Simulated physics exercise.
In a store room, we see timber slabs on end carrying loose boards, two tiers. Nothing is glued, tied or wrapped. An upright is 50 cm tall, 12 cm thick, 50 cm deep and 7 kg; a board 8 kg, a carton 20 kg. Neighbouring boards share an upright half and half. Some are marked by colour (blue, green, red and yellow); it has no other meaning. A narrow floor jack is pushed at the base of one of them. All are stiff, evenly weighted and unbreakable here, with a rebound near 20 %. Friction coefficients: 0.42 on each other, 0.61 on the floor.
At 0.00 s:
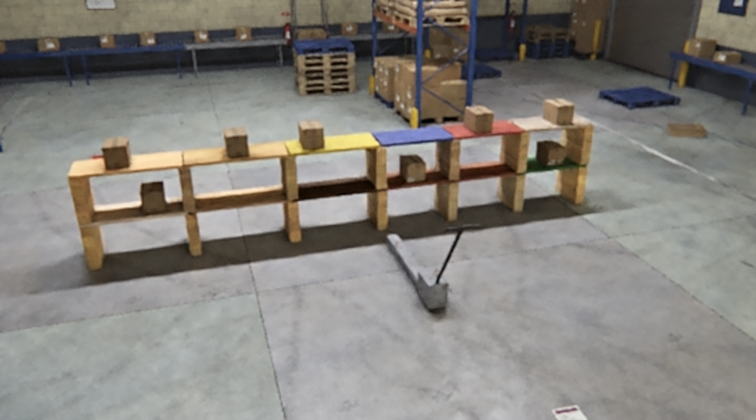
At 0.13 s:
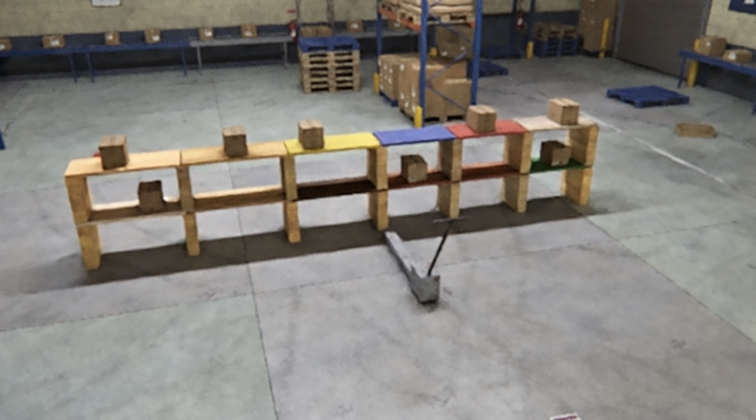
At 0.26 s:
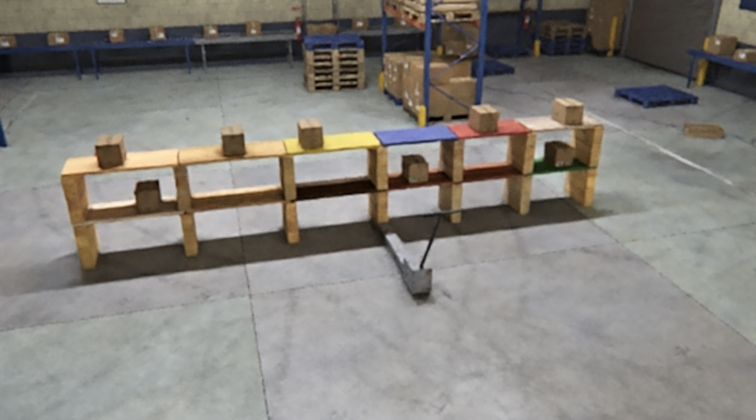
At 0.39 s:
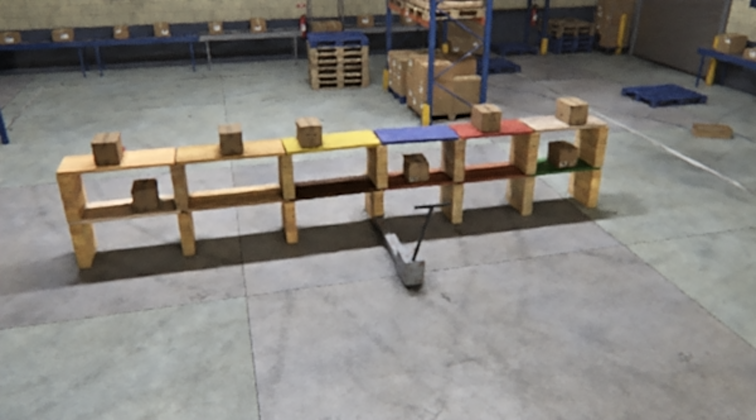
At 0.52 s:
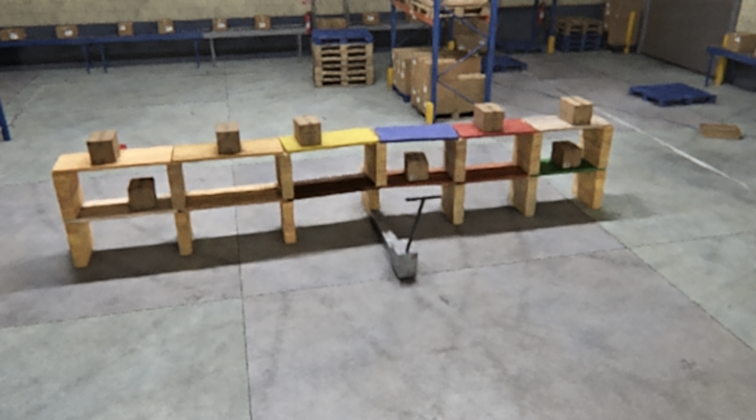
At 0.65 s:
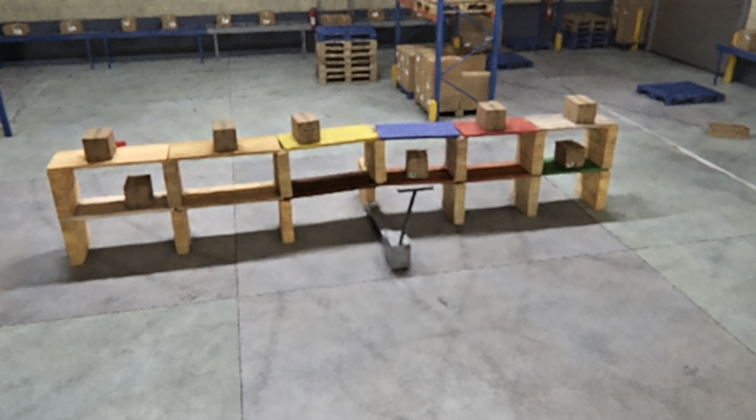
A long two-tier shelf of upright timber slabs and loose boards, seen from above and in front, stands across the concrete floor of a store room. Small cardboard boxes sit on its natural, yellow, blue and red top boards and on lower ones, green at right, with pallets and racking behind. A grey, long-handled floor jack slides away from the viewer to the shelf's base, its handle swinging upright, while boards shift slightly and the camera drifts a little.
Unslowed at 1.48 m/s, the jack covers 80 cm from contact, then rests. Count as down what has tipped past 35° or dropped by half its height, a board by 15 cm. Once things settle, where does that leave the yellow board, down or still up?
It falls.
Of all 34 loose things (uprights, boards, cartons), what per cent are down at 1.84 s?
At that moment 20 per cent.
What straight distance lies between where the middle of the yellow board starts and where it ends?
Some 70 cm.
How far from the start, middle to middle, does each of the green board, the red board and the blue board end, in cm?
Moved: Green 0, red 0, blue 70.
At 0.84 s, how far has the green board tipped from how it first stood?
Some 0°.
By 0.84 s, none of the 34 pieces down, 11 disturbed; yellow board tilted 11°; blue board tilted 12°.
By 1.06 s, 7 of the 34 pieces down; yellow board tilted 25°, 19 cm lower; blue board tilted 42°, 43 cm lower.
By 1.84 s, 7 of the 34 pieces down; yellow board tilted 45°, 47 cm lower; blue board tilted 13°, 65 cm lower.
When it is over (3.0 s), 7 of the 34 pieces down; yellow board tilted 4°, 65 cm lower; blue board tilted 13°, 65 cm lower; red board unmoved. In pixels of the last frame, middles, yellow board near (346, 188), blue board near (404, 183).
